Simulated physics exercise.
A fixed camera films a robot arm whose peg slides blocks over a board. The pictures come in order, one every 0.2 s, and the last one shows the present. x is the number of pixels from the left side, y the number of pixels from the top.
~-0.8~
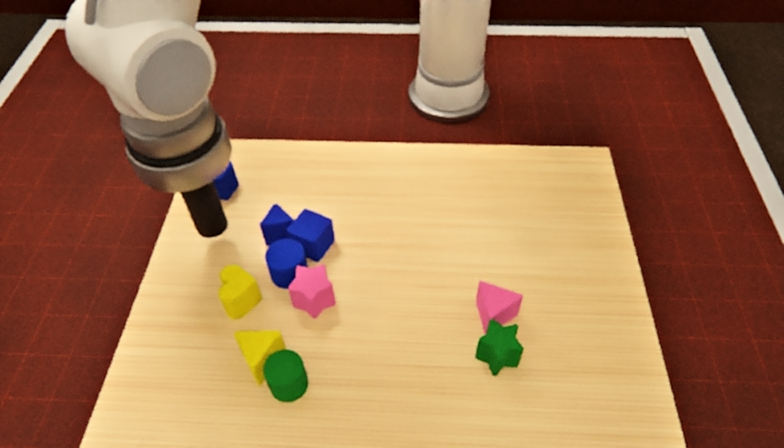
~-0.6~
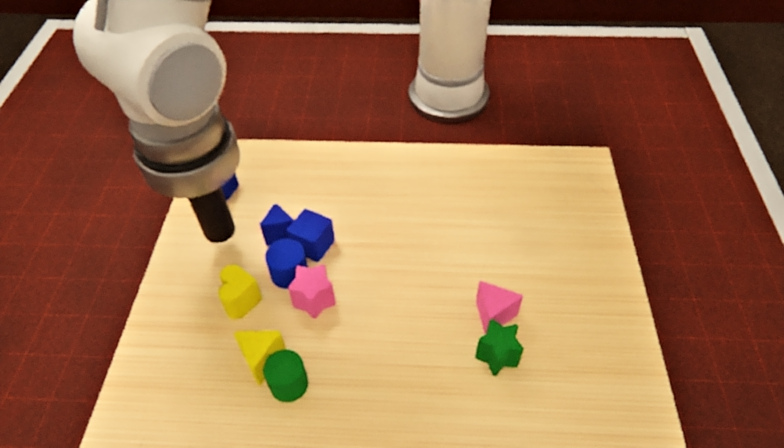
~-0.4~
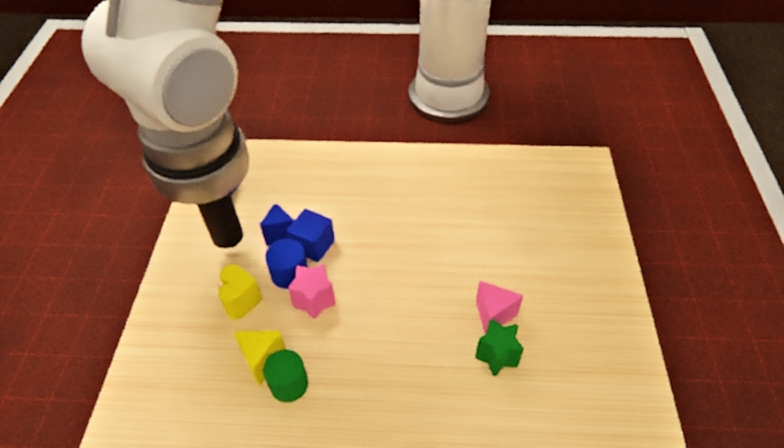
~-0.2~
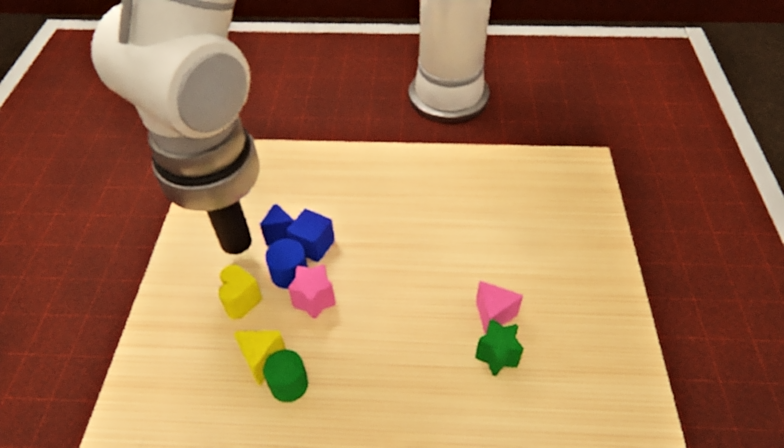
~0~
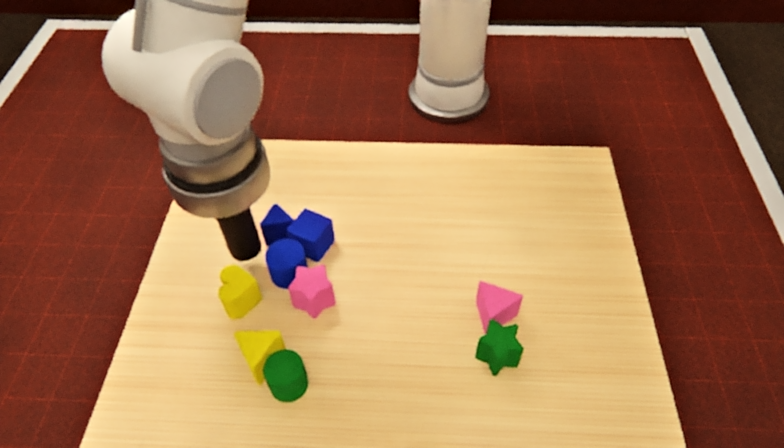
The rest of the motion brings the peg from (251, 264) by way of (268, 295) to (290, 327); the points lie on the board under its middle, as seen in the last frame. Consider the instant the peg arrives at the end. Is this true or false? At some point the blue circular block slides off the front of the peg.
My answer: True.
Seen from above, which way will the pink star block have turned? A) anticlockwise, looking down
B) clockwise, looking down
The one that fits is B, clockwise, looking down.
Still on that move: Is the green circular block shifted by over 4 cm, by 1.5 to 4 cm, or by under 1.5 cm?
Short of 1.5 cm.
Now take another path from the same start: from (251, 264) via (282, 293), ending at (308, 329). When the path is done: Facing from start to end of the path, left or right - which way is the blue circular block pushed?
It moves over to the left.
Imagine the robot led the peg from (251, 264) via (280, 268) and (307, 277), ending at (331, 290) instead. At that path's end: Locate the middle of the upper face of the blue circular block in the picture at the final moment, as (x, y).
Top centre: (363, 262).
What follows on the original path. Halfway along, peg (264, 281); yellow heart-shaped block (232, 292), turned 15° clockwise; blue circular block (296, 260); pink star block (320, 281), turned 30° clockwise.
At the end, peg (285, 313); yellow heart-shaped block (232, 292), turned 20° clockwise; yellow triangle not moved; green circular block not moved; blue circular block (296, 260); pink star block (320, 281), turned 30° clockwise.
